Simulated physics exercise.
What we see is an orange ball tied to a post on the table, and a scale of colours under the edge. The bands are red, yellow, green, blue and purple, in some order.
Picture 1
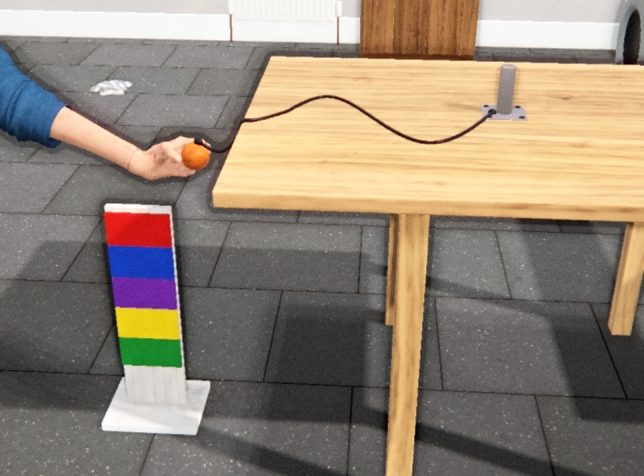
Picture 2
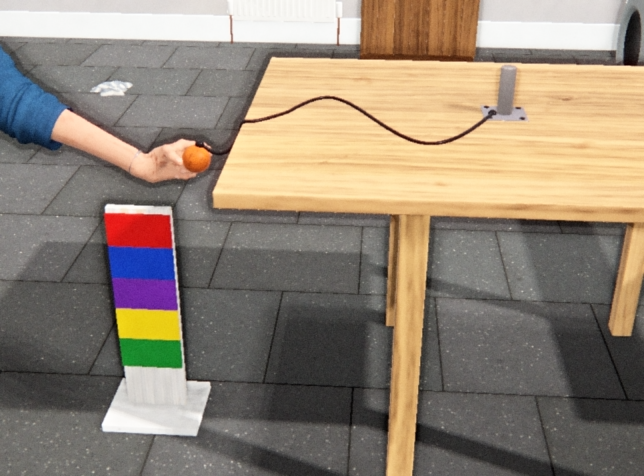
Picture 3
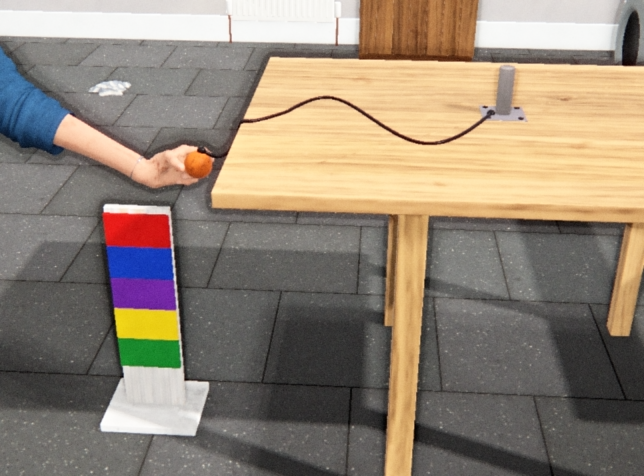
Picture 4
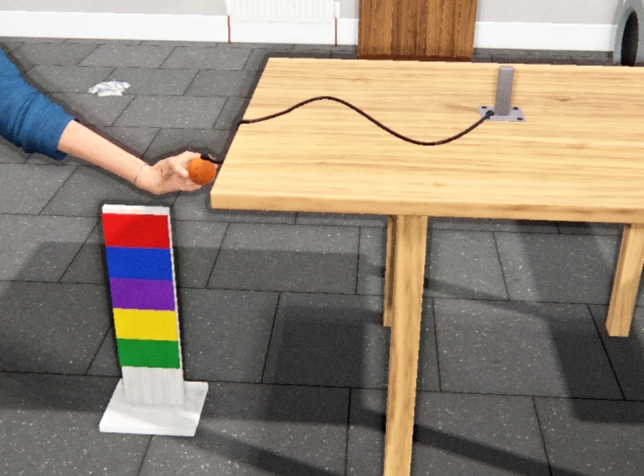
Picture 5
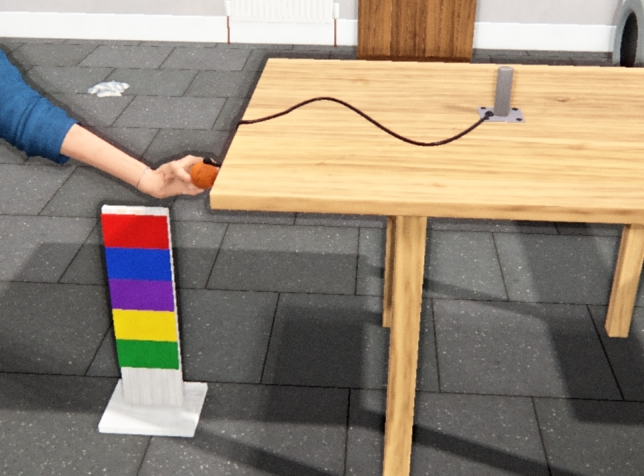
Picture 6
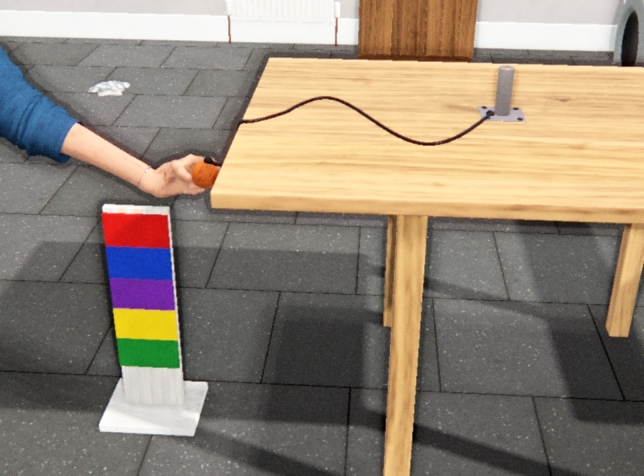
In a room with dark grey floor tiles, seen from slightly above, a light wooden table stands on the right. A blue-sleeved arm reaches in from the left, holding an orange ball on a dark cord that curves across the tabletop to a grey post, above a white stand with red, blue, purple, yellow and green bands. The hand lowers the ball slightly and edges it right, beside the table's corner, while the cord barely shifts.
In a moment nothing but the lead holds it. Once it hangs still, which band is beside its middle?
Its centre hangs level with the yellow band.
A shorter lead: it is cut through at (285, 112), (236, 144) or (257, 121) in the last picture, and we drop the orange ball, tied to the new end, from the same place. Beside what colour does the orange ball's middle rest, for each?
Try by try: Red; purple; blue.
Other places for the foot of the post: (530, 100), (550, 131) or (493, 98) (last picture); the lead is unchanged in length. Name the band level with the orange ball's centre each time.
One after the other, purple; purple; yellow.
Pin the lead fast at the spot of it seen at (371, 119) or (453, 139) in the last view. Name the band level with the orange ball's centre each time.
In that order: Blue; purple.
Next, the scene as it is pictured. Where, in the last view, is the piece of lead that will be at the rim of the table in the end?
It lies at about (347, 104).
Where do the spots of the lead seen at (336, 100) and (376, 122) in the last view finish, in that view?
They go to (242, 144) and to (300, 119).
Soon after, ball near (221, 269); level with blue.
Then, ball near (264, 316); level with yellow.
Further on, ball near (238, 322); level with yellow.
At rest, ball near (249, 322); level with yellow. Its middle rests at the yellow band.
